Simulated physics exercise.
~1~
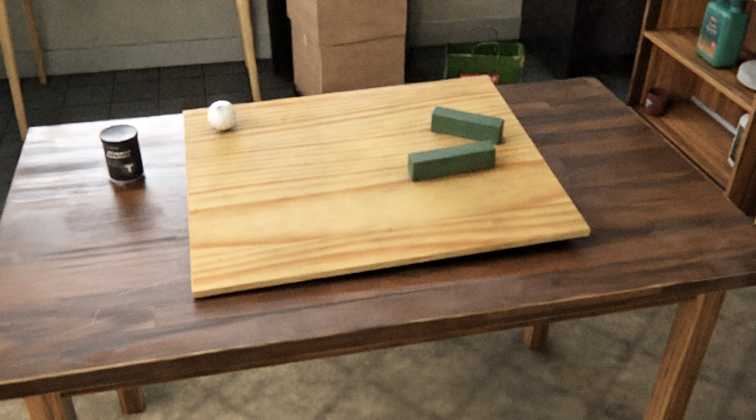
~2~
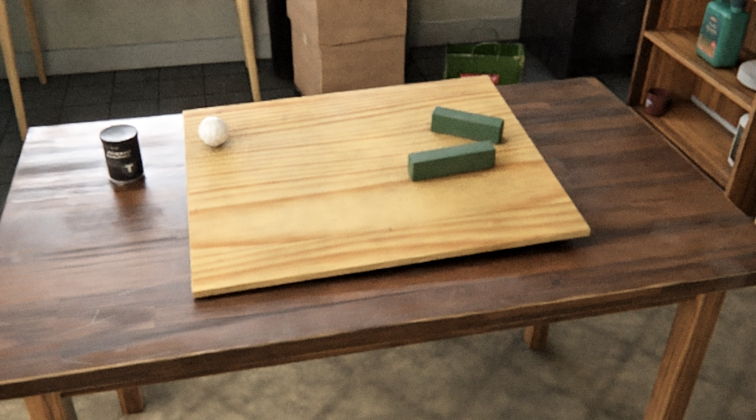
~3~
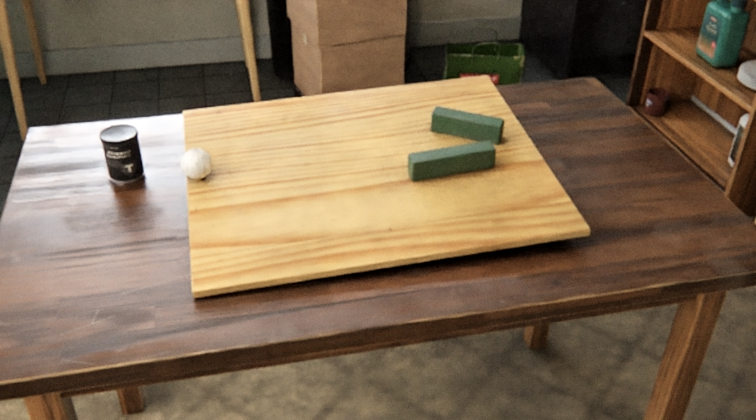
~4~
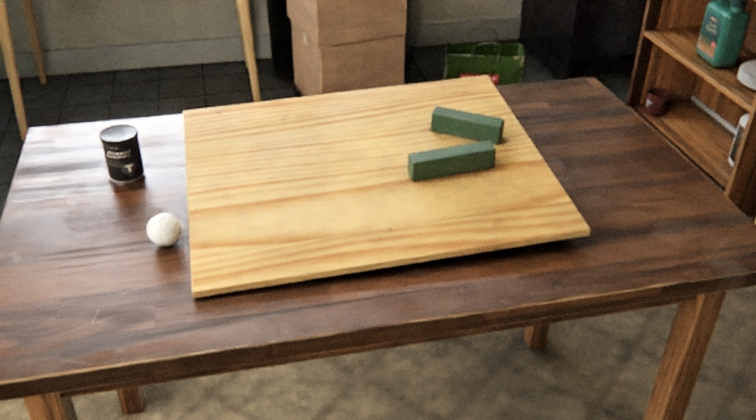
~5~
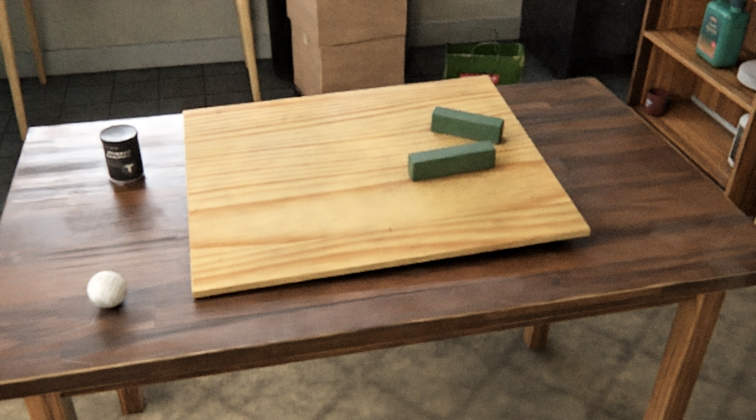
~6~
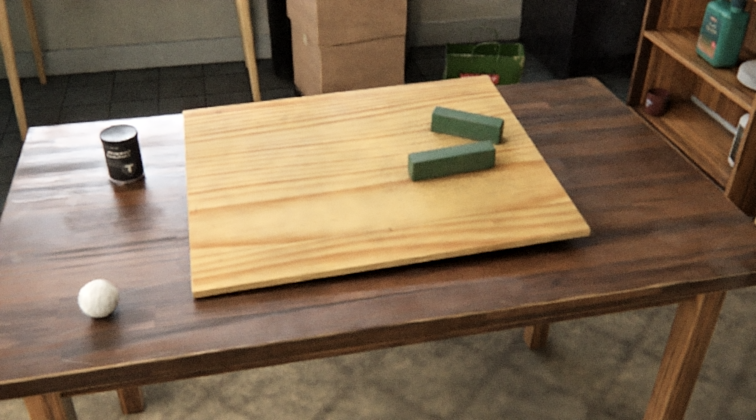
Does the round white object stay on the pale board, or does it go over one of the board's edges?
It goes over the left edge of the board and ends up on the dark tabletop.
